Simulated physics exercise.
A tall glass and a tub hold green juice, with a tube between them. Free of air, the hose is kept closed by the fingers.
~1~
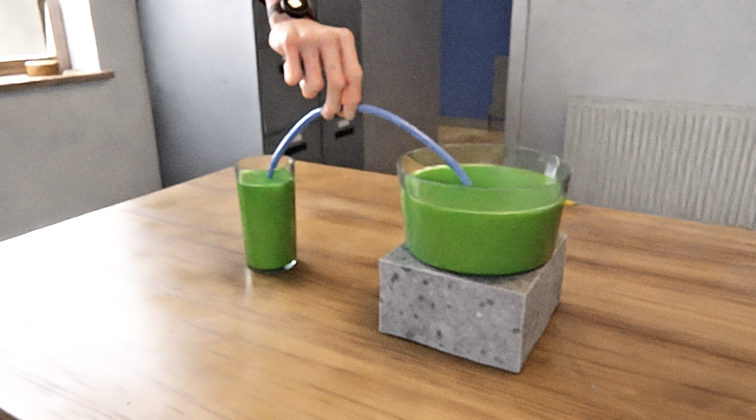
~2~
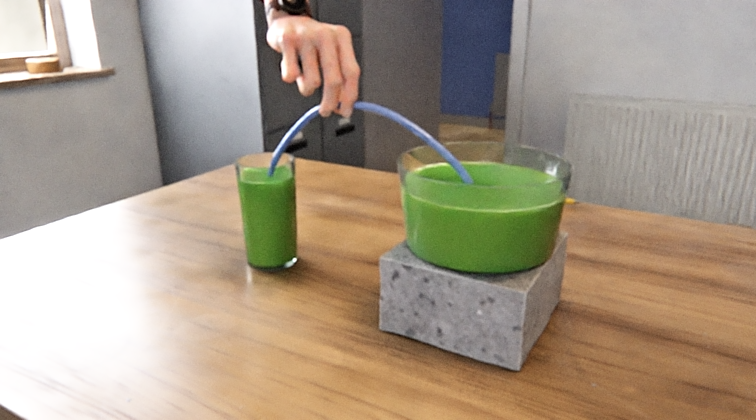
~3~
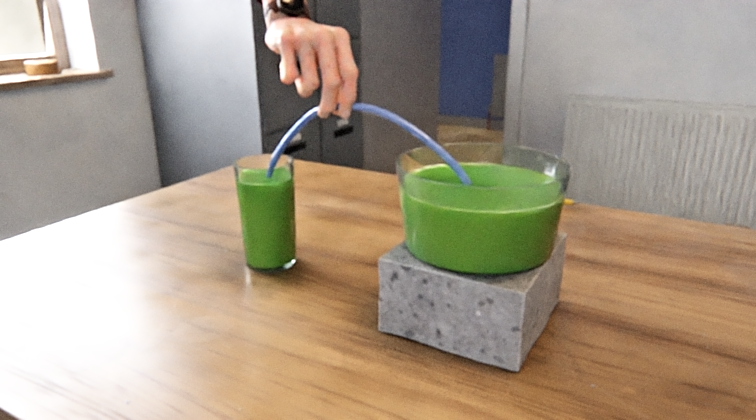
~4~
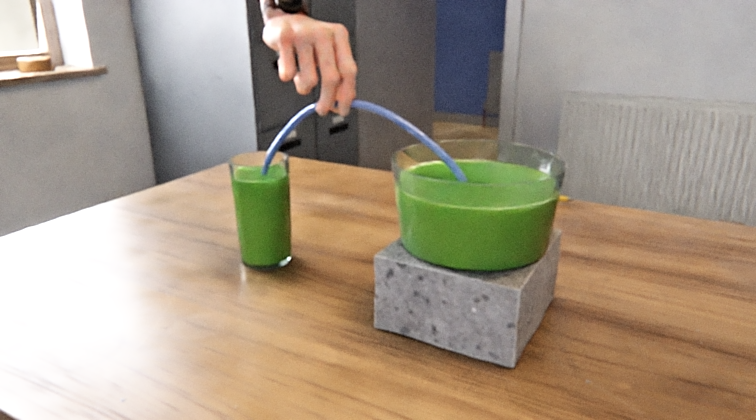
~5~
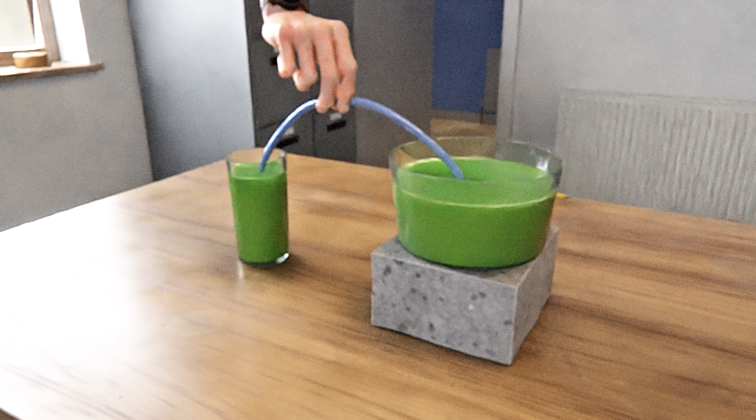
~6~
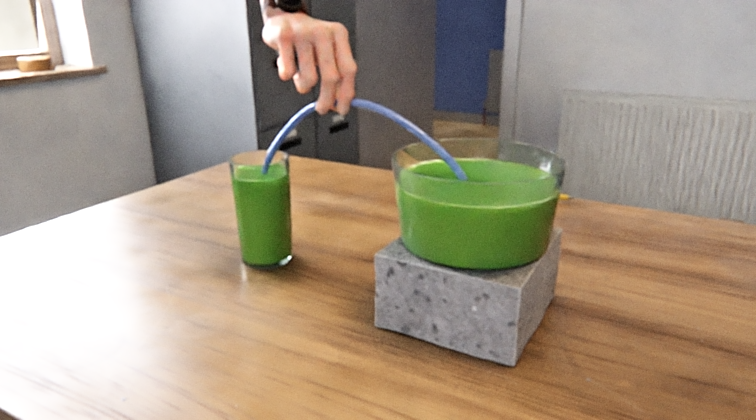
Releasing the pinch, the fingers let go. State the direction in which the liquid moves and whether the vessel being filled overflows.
Answer. Green juice goes: Towards the left; receiving: Does overflow.
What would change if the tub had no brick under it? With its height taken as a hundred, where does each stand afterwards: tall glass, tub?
50 % and 80 %, in order.
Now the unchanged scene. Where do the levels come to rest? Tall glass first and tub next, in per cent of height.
Final levels, respectively: 100 per cent and 60 per cent.
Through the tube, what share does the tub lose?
20 per cent, roughly.
Soon after, the tall glass is full to the brim; the tub is about two thirds full.
Later, the tall glass is full to the brim; the tub is about two thirds full; some has gone over the lower rim; the two surfaces are level.
In the end, the tall glass is full to the brim; the tub is about two thirds full; some has gone over the lower rim; the two surfaces are level.
